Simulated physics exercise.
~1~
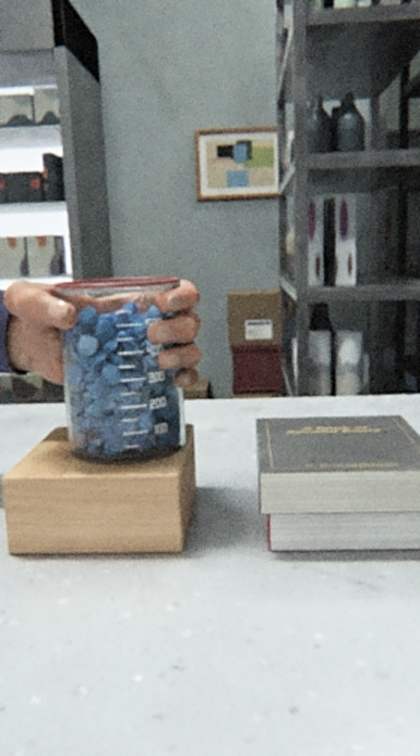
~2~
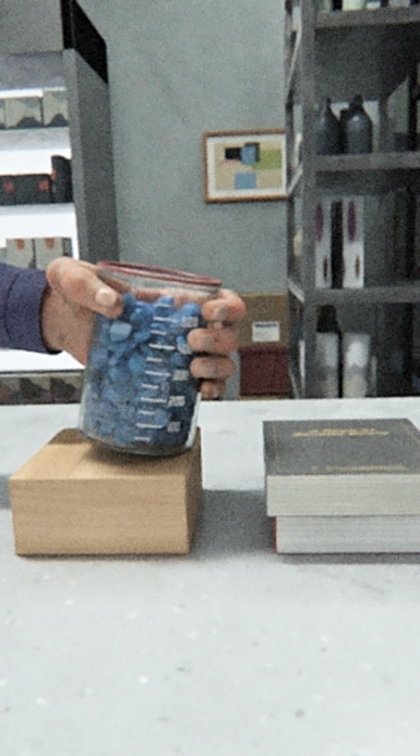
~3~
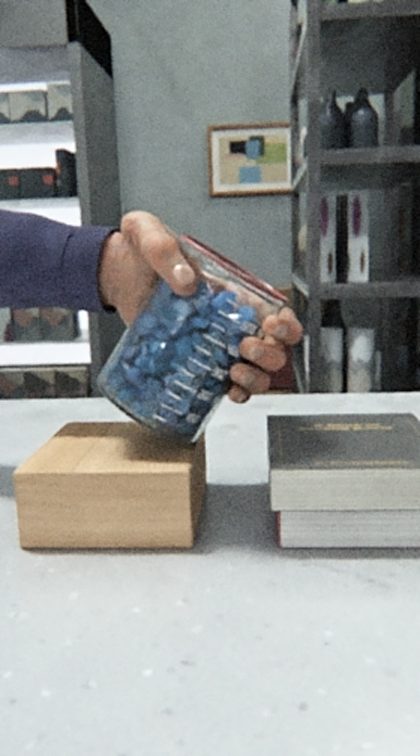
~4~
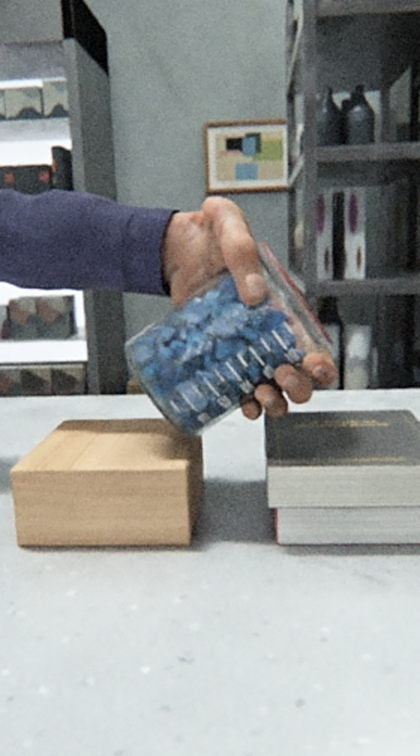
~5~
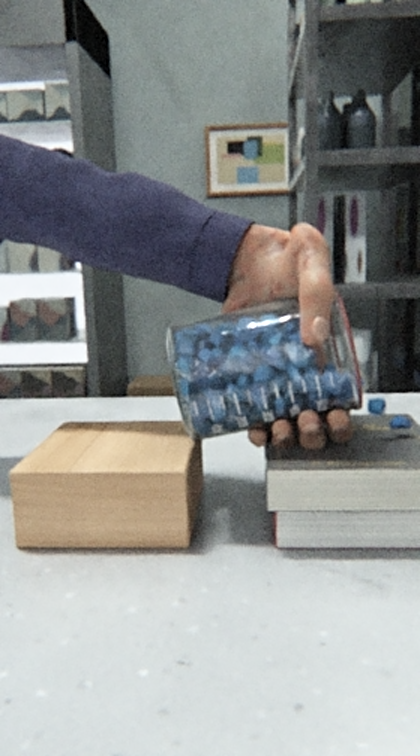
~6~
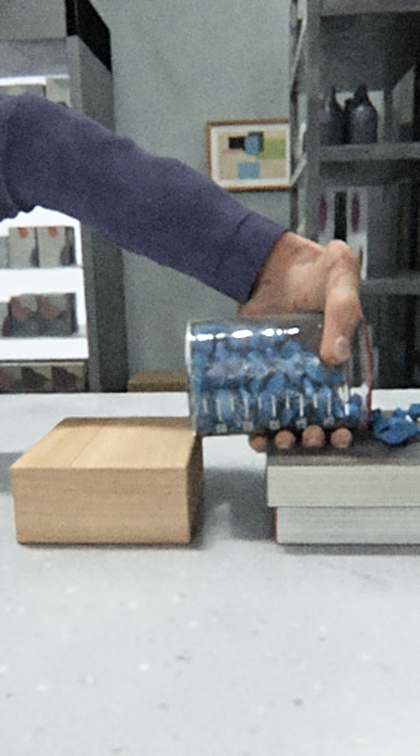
A clear beaker full of blue stones was lifted off a wooden block by a hand, tipped over to the right and laid on its side against a stack of books, where a few stones spilled out on top while most stayed inside.
